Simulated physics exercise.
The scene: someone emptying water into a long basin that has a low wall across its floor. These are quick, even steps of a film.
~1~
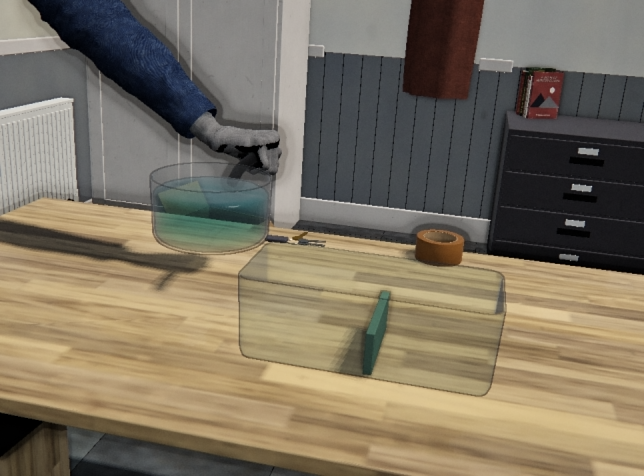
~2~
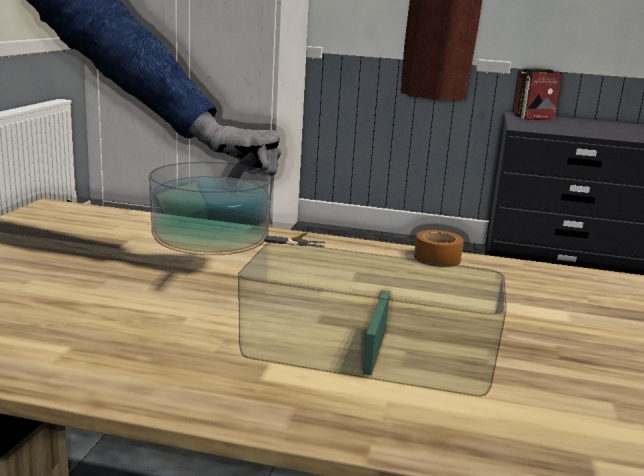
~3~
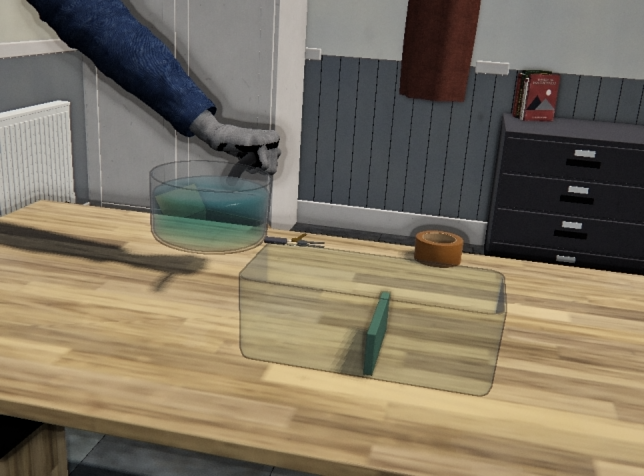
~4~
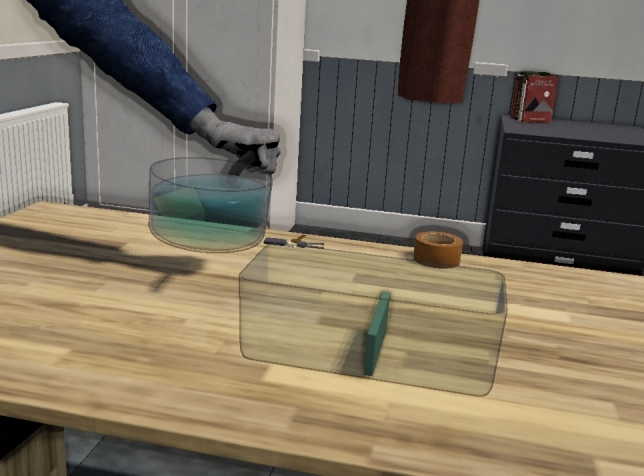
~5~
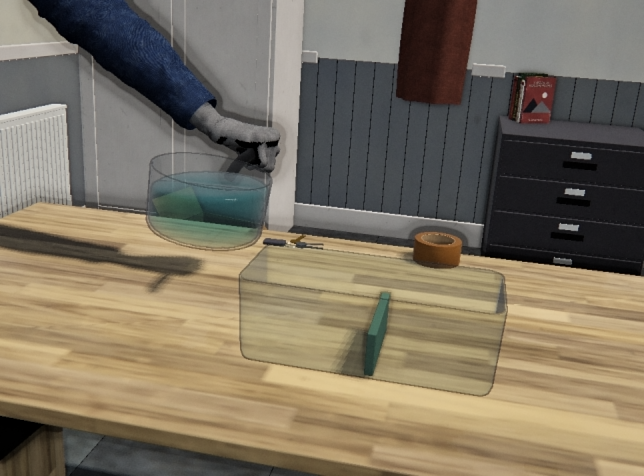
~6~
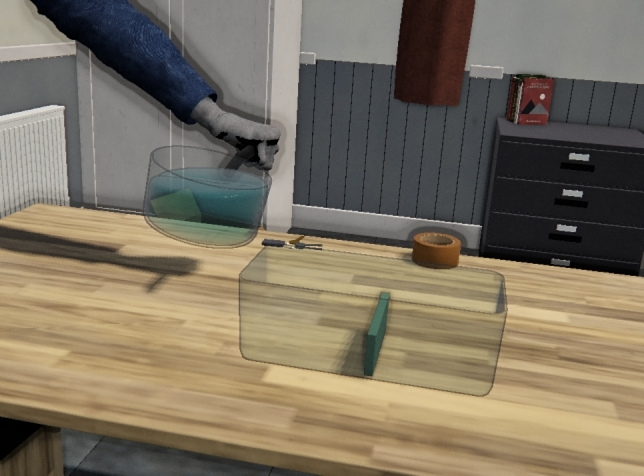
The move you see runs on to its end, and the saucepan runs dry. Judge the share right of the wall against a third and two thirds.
It comes to less than a third.
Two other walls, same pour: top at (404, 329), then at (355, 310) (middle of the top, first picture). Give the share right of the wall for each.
About 15 and 25 per cent.
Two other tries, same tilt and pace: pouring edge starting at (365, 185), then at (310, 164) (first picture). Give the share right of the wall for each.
In turn 95 and 70 in a hundred.
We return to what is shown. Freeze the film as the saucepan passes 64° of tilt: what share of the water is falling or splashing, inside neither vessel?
It comes to 25 per cent or so.
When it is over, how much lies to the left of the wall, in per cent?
About 90 per cent.
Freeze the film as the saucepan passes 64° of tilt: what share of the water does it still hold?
Roughly 65 in a hundred.
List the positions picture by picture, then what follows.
Tilt 0°; pouring edge (269, 185); surface from (160, 184) to (268, 196); the long basin's rim runs from (253, 259) to (504, 294); the wall's top is at (379, 312), in the first frame.
Tilt 0°; pouring edge (269, 185); surface from (160, 184) to (267, 196), in the second frame.
Tilt 2°; pouring edge (269, 185); surface from (160, 183) to (268, 194), in the third frame.
Tilt 4°; pouring edge (269, 186); surface from (159, 182) to (268, 193), in the fourth frame.
Tilt 8°; pouring edge (269, 186); surface from (158, 179) to (268, 190), in the fifth frame.
Tilt 12°; pouring edge (268, 186); surface from (157, 175) to (267, 187), in the sixth frame.
A moment on, the saucepan is tipped part way and 66 per cent is still to pour, 6 is left of the wall and 0 right of it.
Next, the saucepan is tipped on its side and 13 per cent is still to pour, 69 is left of the wall and 1 right of it.
Then the saucepan is tipped right over and 1 per cent is still to pour, 91 is left of the wall and 2 right of it.
Later the saucepan is tipped right over and 0 per cent is still to pour, 92 is left of the wall and 3 right of it.
At rest 92 per cent lies left of the wall, 4 right of it and 4 outside.
